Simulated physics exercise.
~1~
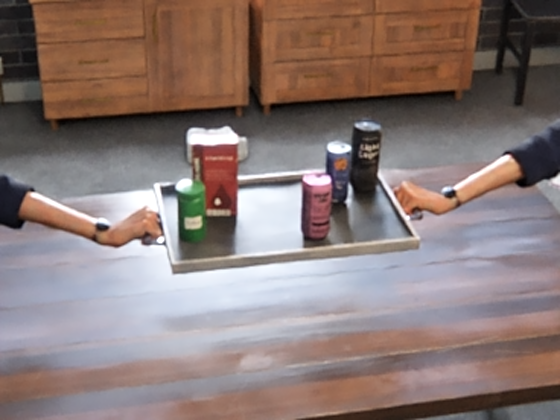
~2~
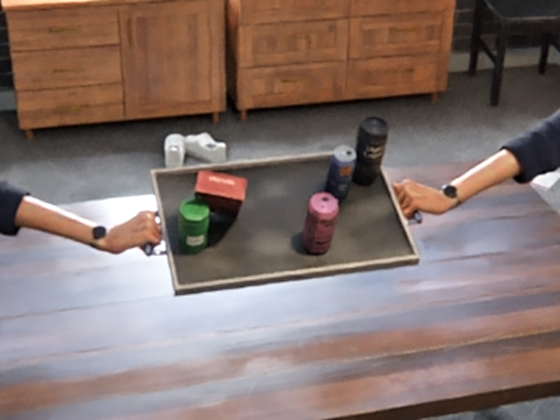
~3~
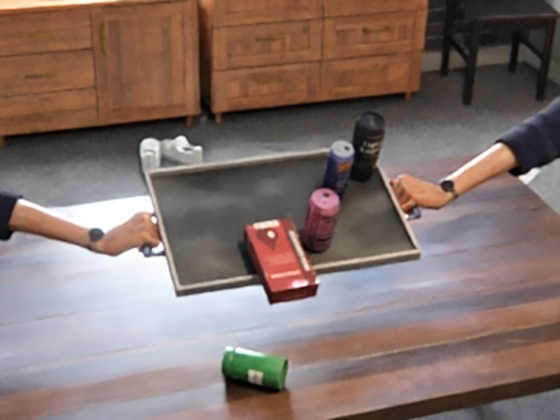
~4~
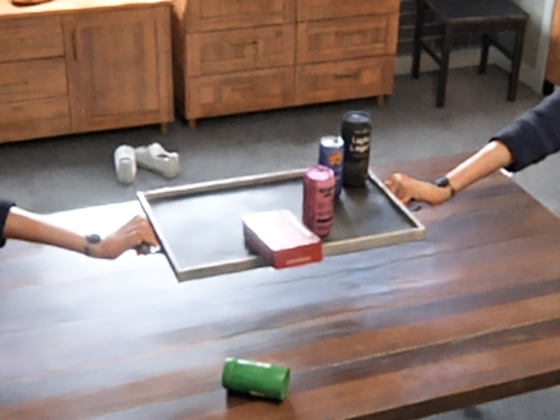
Above a wooden table, two hands tilted a tray toward the viewer, and a red packet toppled and slid while a green can dropped onto the table; the tray was levelled with the packet lying beside three cans still standing.
